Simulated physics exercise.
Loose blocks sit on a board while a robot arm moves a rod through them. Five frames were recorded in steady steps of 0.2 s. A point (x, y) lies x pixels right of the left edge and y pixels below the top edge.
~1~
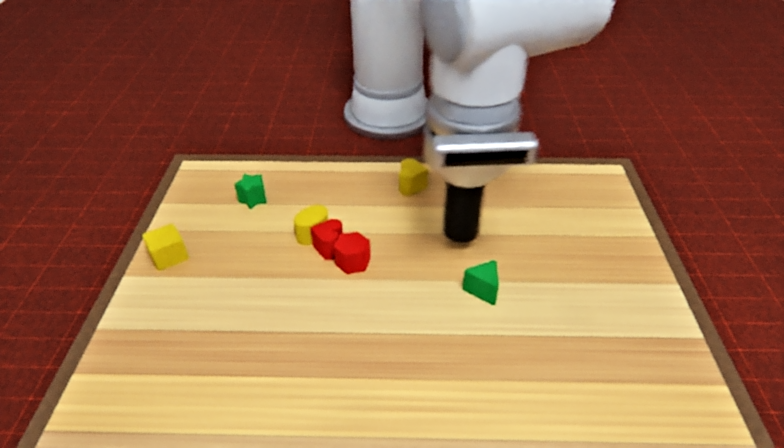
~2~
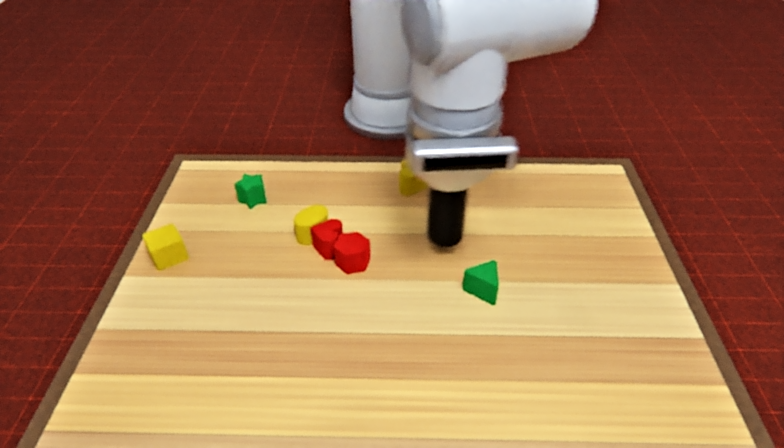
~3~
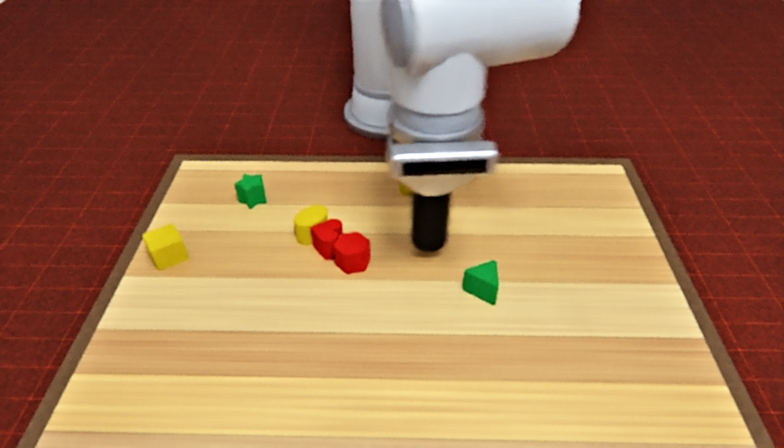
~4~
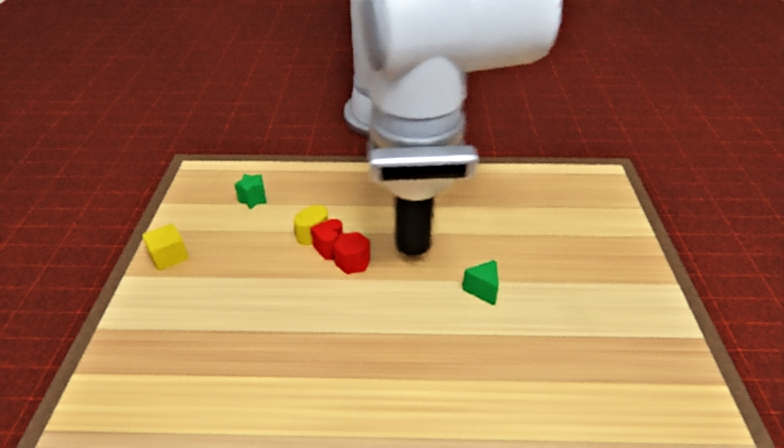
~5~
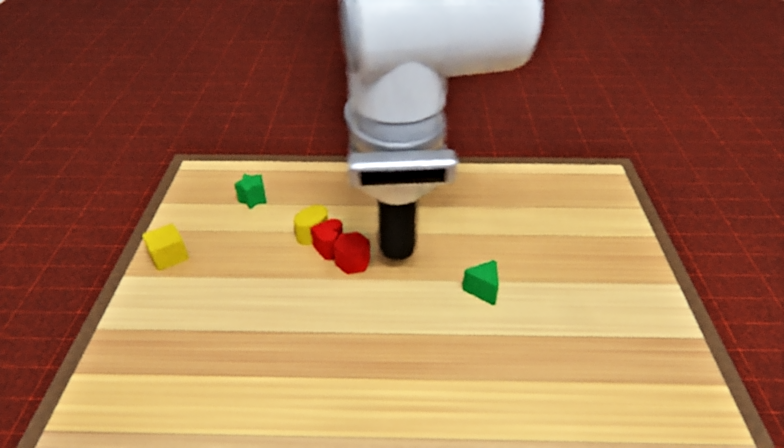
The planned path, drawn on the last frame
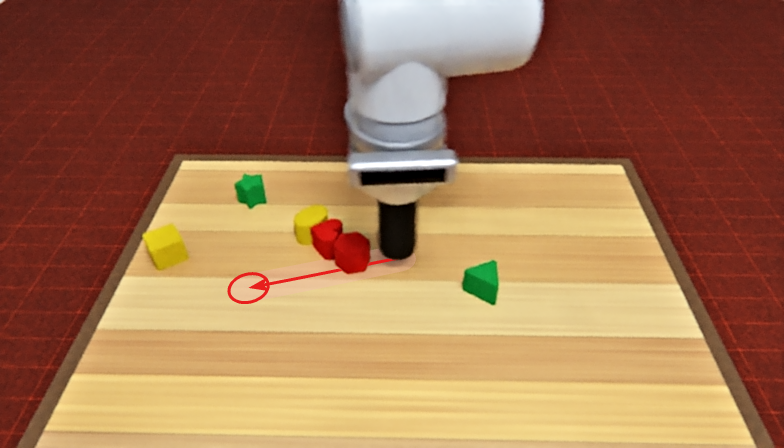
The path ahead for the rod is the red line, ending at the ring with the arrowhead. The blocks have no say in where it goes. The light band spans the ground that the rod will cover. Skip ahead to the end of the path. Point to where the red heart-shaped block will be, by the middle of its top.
It sits at (304, 234).
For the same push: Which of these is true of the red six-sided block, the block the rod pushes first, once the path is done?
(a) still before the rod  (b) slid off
It's a.
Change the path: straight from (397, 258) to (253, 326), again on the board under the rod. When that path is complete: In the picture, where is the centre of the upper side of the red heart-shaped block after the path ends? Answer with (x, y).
The spot you're after is about (305, 234) in the image.
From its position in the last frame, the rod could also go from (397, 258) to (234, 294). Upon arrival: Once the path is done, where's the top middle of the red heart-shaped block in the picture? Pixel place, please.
The middle of its top is at (303, 235).
Path on the board, from (397, 258) directly to (249, 288).
On the path given first. One third of the way, rod (348, 258); yellow oval block (308, 212), turned 15° clockwise; red heart-shaped block (307, 234), turned 55° clockwise; red six-sided block (311, 254), turned 15° anticlockwise.
Two thirds of the way, rod (297, 268); yellow oval block (308, 212), turned 15° clockwise; red heart-shaped block (304, 234), turned 65° clockwise; red six-sided block (258, 266), turned 30° anticlockwise.
At the end, rod (246, 278); yellow oval block (308, 212), turned 15° clockwise; red heart-shaped block (304, 234), turned 65° clockwise; red six-sided block (206, 278), turned 40° anticlockwise; green triangular block in place.
